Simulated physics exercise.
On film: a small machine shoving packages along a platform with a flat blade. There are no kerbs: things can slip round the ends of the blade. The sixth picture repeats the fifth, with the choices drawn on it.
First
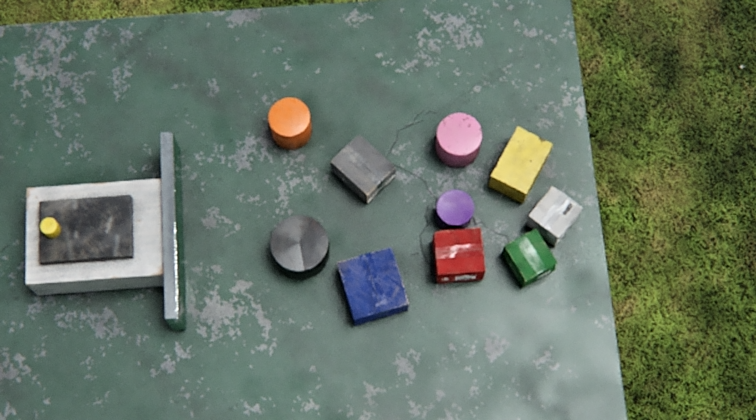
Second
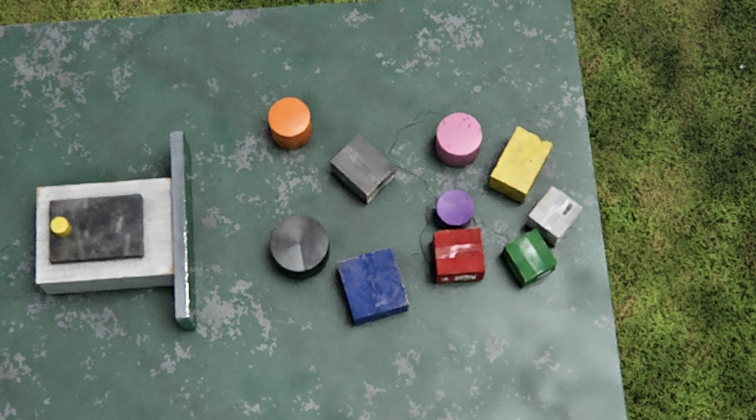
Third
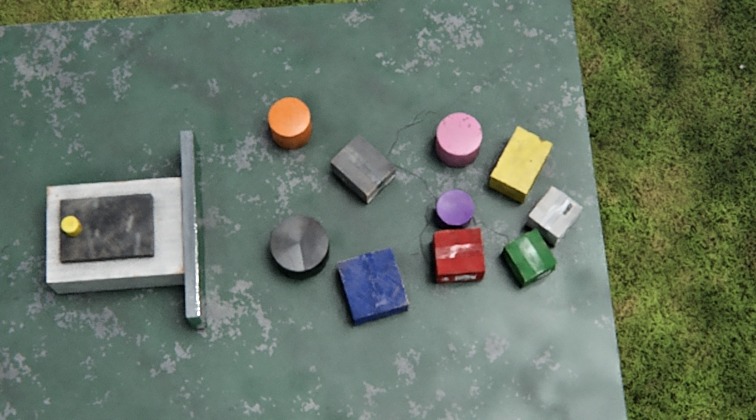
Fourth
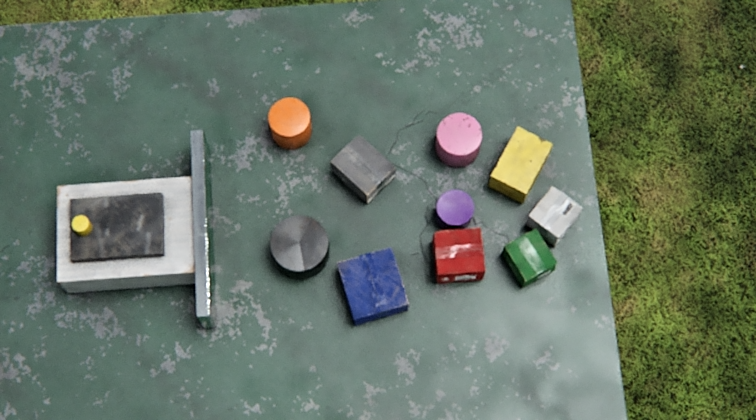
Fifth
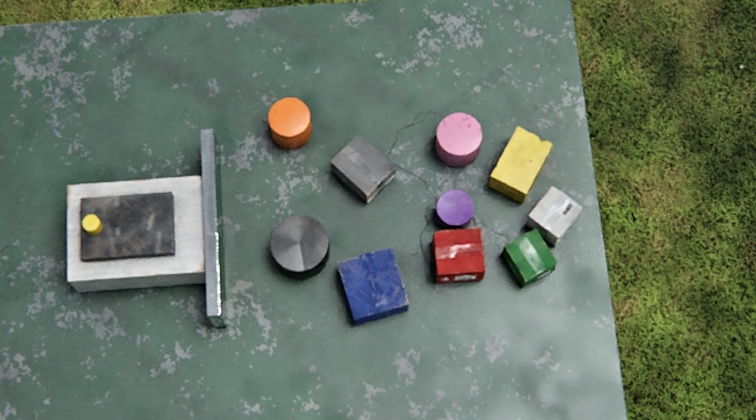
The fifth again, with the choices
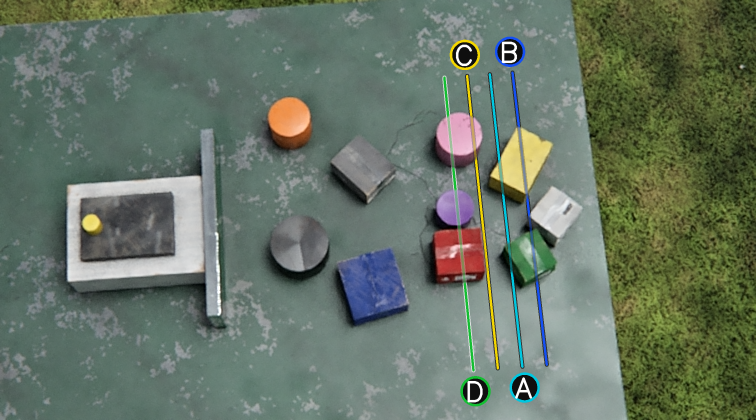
A worn green platform with pale scuffs is seen from high above, with grass beyond its right edge. A white machine with a dark top panel, a yellow knob and a flat upright blade sits at left, while orange, pink, purple and grey round pieces and grey, blue, red, yellow, white and green blocks lie to its right. The machine slides slowly rightward, blade first, touching nothing, while everything else stays still.
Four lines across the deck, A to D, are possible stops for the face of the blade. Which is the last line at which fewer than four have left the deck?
It can go as far as B.
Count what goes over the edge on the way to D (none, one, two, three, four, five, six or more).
By then, none.
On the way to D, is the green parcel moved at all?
By then, yes.
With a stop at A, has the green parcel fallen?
Yes.
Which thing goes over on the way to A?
The green parcel.
On the marked copy, A at (505, 215); B at (529, 213); C at (482, 217); D at (458, 218).
Following B. Soon after the start, robot (251, 217); orange canister (304, 116); blue box (399, 299).
Later, robot (367, 209); green parcel (568, 271); yellow crate (528, 156).
In the end, robot (454, 203); green parcel over the edge; white parcel over the edge; two fallen.
As for the rest, A is within the limit but short; C is within the limit but short; D is within the limit but short.
